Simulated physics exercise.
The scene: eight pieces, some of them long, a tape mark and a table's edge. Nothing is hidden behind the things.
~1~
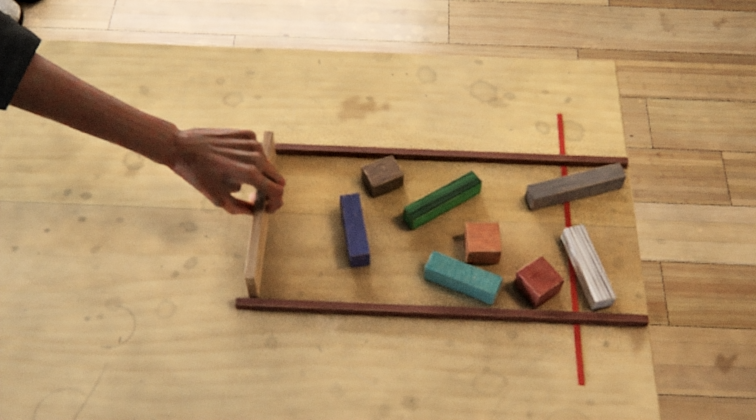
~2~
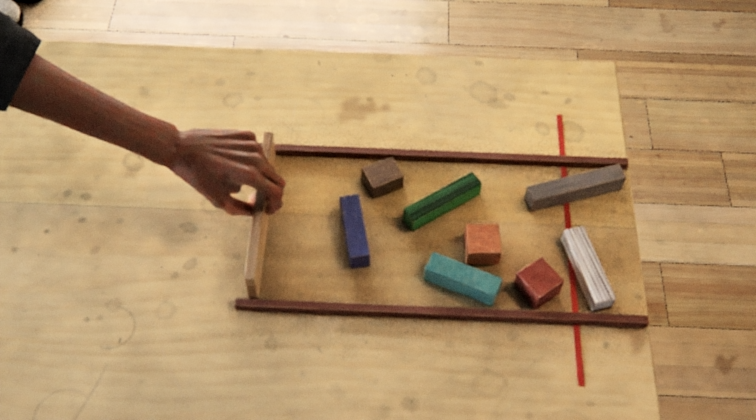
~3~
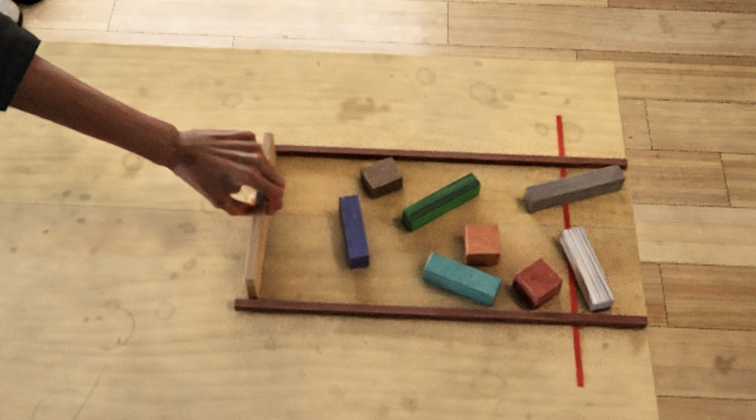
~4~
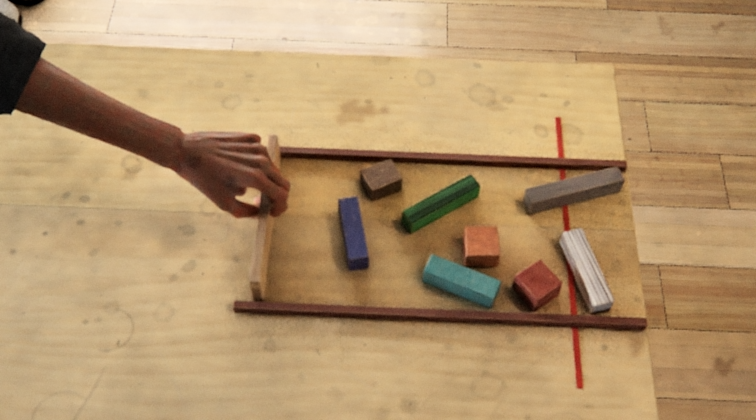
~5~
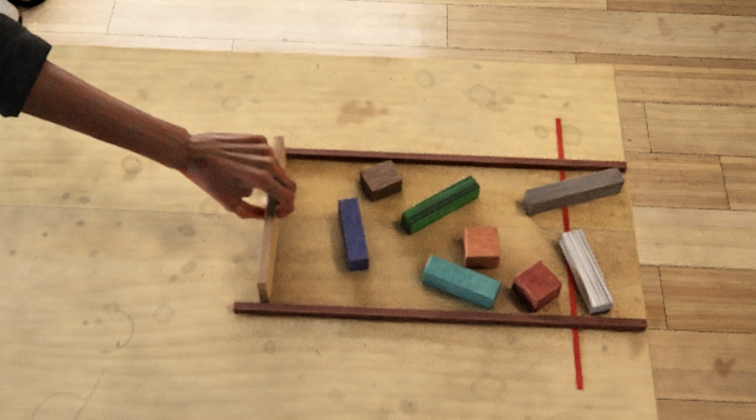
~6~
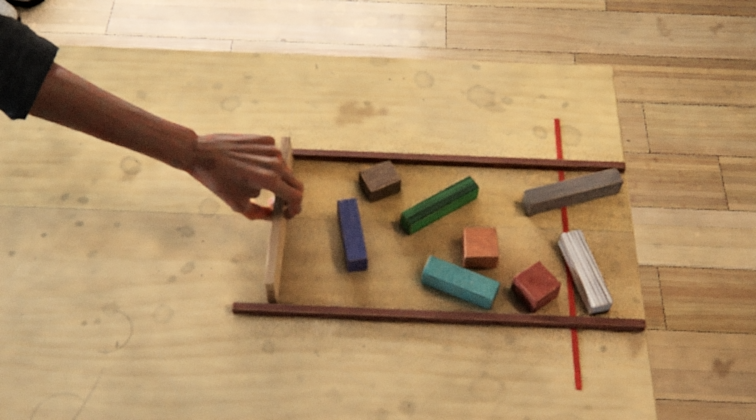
The clip opens on a hand holding a light wooden board upright at the left end of two dark rails, with eight colored blocks scattered between them and a red line crossing near the right. The hand stays nearly still, then slides the board slightly right, while the blocks show no clear movement.
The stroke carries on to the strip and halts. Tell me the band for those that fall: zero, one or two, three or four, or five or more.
In the end the number that fall off is one or two.
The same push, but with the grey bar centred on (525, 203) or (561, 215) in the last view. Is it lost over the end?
In turn it survives; does not fall.
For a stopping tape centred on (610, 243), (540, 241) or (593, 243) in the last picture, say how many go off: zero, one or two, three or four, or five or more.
In that order: Five or more; either one or two; three or four.
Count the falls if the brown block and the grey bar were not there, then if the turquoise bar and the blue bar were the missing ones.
It would be 1 and 0.
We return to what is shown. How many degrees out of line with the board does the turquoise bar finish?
Near 65 degrees.
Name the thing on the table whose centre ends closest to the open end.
Foremost is the grey bar.
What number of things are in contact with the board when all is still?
It touches 2.
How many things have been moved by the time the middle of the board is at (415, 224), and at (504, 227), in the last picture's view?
First 4, then 8.
Soon after, none off yet; white stick at rest near (585, 272); grey bar at rest near (572, 192); red block at rest near (536, 287).
Then, none off yet; white stick moving near (590, 270); grey bar moved a little near (584, 194); red block moved about its own width near (558, 274).
At rest, the number that fall off is one or two; fallen, red block and white stick.
